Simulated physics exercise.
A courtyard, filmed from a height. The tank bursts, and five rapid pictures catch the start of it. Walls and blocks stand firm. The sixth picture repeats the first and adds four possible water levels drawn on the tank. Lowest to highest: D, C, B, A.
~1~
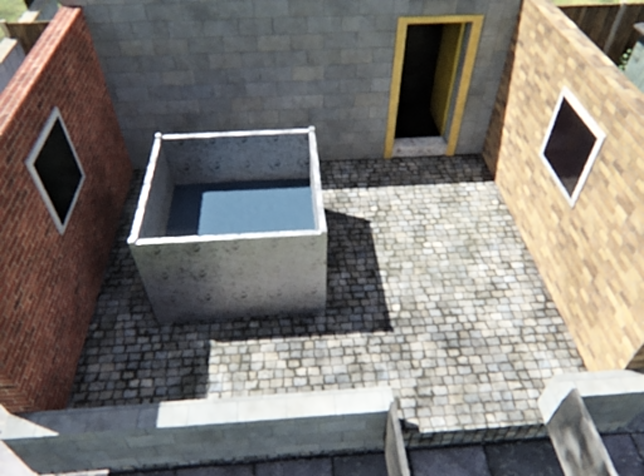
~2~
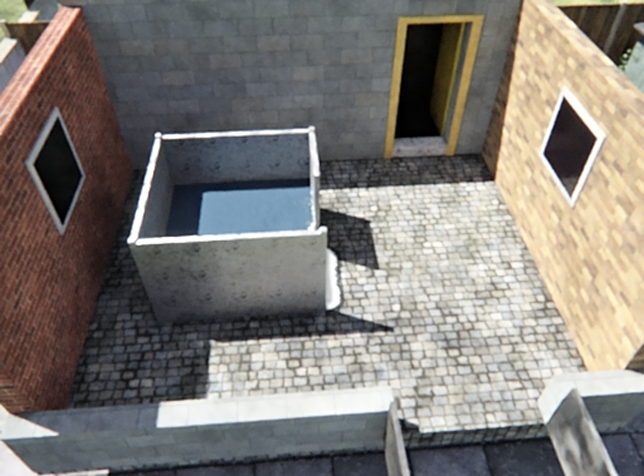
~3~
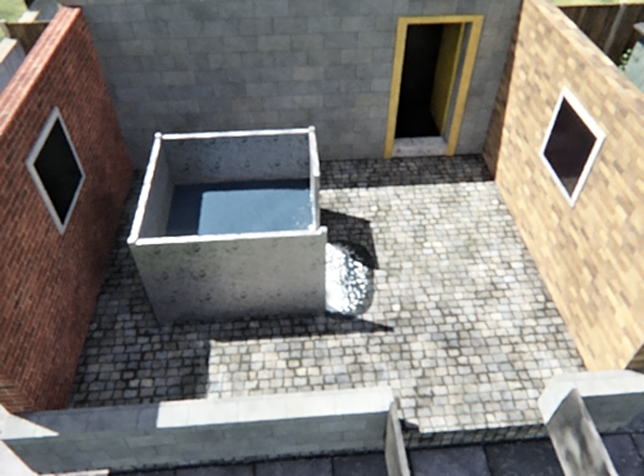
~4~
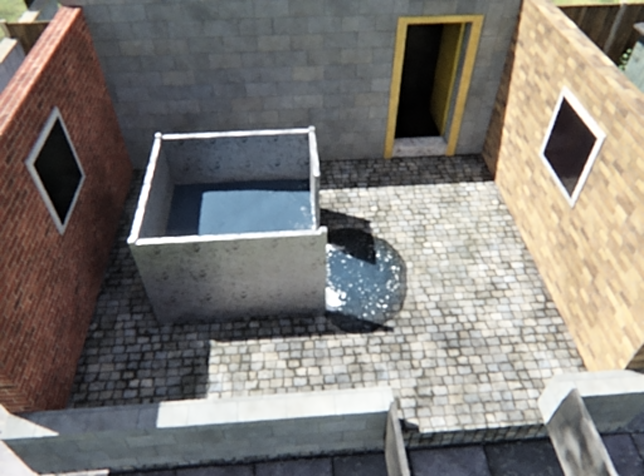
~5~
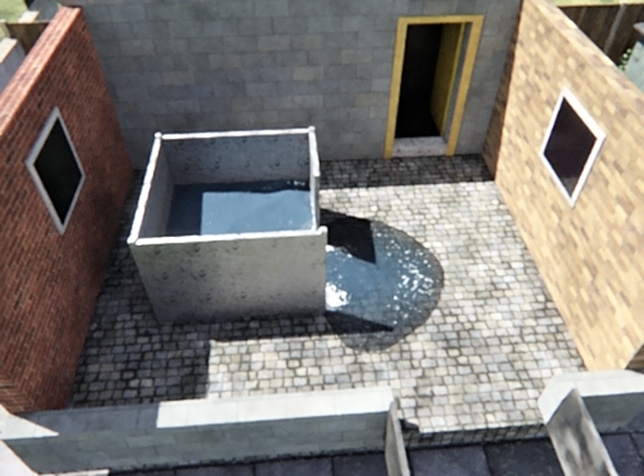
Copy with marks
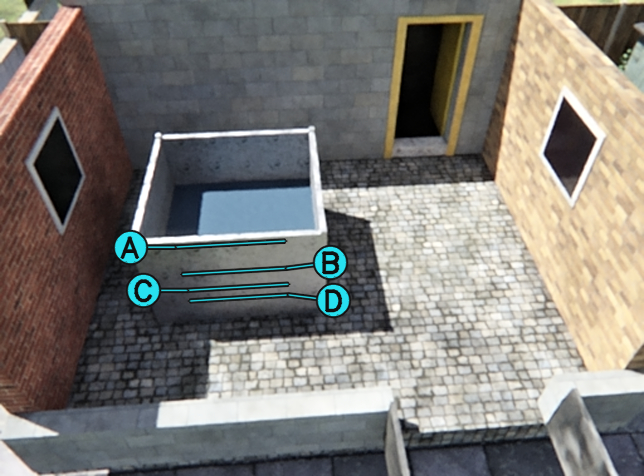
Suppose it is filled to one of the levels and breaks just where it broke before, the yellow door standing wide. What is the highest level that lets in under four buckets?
That is level B.
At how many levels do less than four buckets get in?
Three.
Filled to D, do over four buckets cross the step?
No, not at all.
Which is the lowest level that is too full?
The answer is A.
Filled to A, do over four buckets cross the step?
Yes, it does.
On the marked copy, A at (230, 244); B at (234, 271); C at (237, 287); D at (239, 297); from the bottom up D, C, B, A.
If A is chosen, about 10 bucketfuls get in.
If B is chosen, a bucket or two gets in.
If C is chosen, nothing gets over.
If D is chosen, nothing gets over.
